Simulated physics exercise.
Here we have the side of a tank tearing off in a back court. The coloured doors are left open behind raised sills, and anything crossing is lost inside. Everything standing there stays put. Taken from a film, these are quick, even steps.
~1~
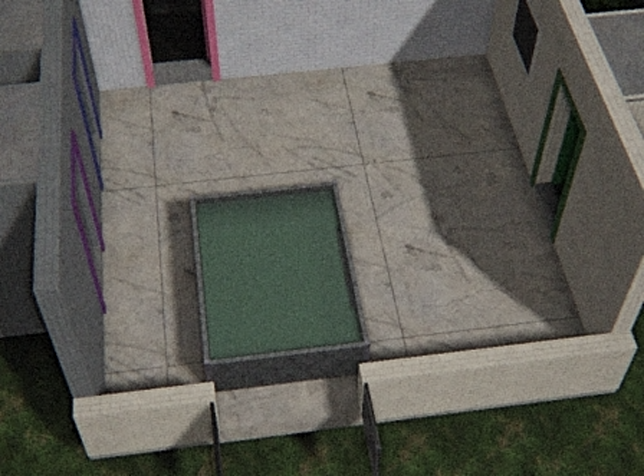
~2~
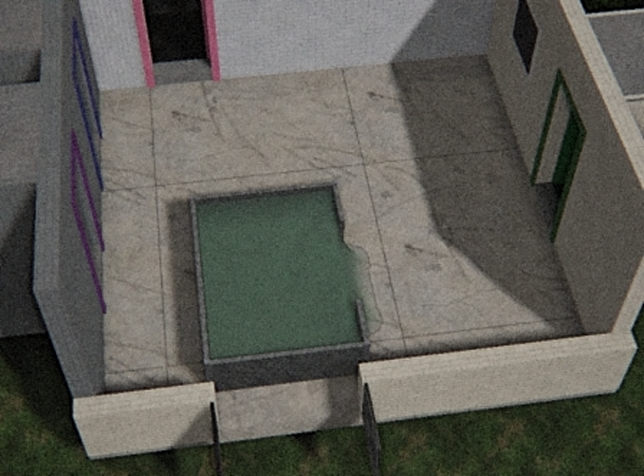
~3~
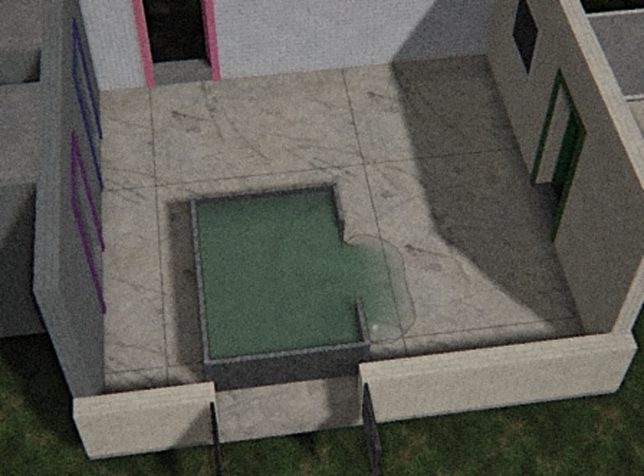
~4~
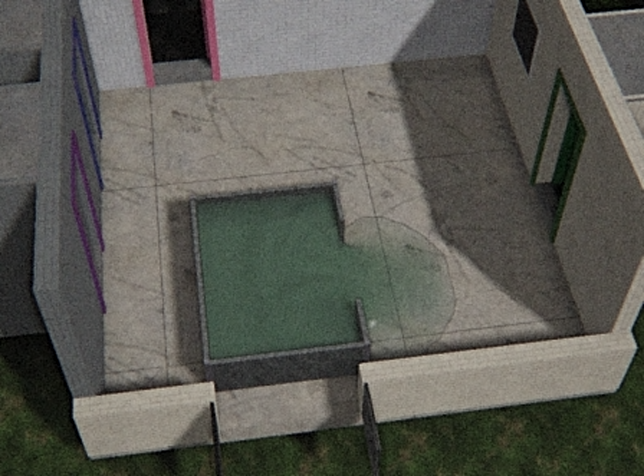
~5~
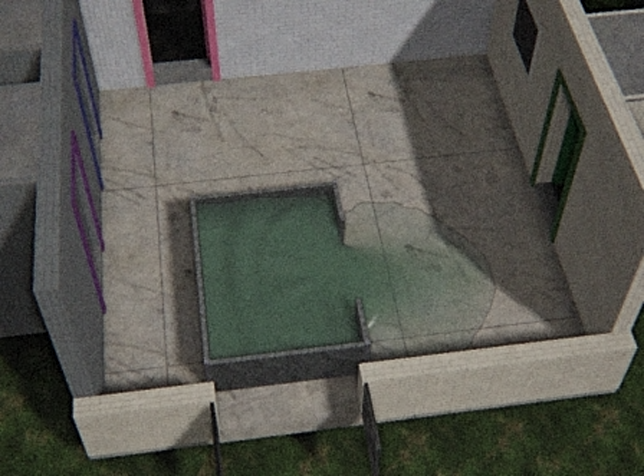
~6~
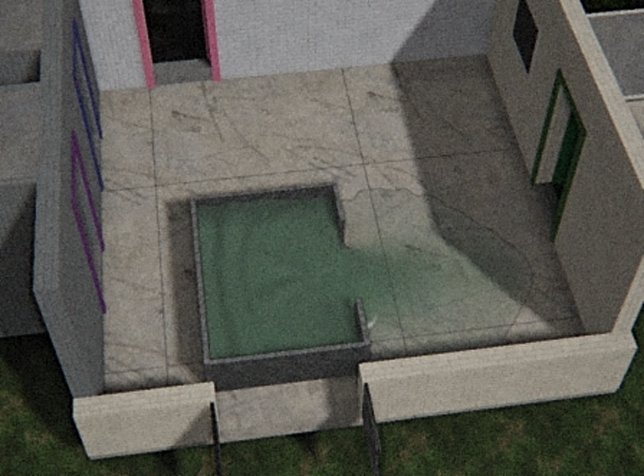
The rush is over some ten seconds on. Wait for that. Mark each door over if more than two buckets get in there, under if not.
Blue door - under; green door - over; purple door - under; pink door - under.
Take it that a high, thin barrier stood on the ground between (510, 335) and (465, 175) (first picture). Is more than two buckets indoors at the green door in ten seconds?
Well, green does not reach it.
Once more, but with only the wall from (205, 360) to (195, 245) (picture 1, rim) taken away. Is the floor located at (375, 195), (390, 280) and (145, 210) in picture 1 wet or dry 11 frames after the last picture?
The first point is spared, the second spared, the third soaked.
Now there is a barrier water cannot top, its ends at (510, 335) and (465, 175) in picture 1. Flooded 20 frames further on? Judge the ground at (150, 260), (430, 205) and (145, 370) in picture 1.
Results in sequence: Bone-dry / swamped / bone-dry.
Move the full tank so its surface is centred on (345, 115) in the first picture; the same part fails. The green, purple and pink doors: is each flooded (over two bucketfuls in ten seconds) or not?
My reading: The green door takes more, the purple door keeps below it, the pink door is under.
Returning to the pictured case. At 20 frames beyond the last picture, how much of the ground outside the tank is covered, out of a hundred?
Around 40 in a hundred.
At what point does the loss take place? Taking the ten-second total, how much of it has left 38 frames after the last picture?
Somewhere around 75 per cent, I'd say.
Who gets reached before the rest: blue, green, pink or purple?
Looks like the green door.
A moment on, water covers 30 % of the floor; the blue door not reached, the green door under two buckets in, the purple door not reached, the pink door not reached.
Next, water covers 35 % of the floor; the blue door not reached, the green door over two buckets in, the purple door not reached, the pink door not reached.
Then, water covers 40 % of the floor; the blue door not reached, the green door far over two buckets in, the purple door not reached, the pink door not reached.
Later, water covers 65 % of the floor; the blue door not reached, the green door far over two buckets in, the purple door not reached, the pink door wet at the sill, nothing in.
In the end, water covers 95 % of the floor; the blue door wet at the sill, nothing in, the green door far over two buckets in, the purple door wet at the sill, nothing in, the pink door wet at the sill, nothing in.
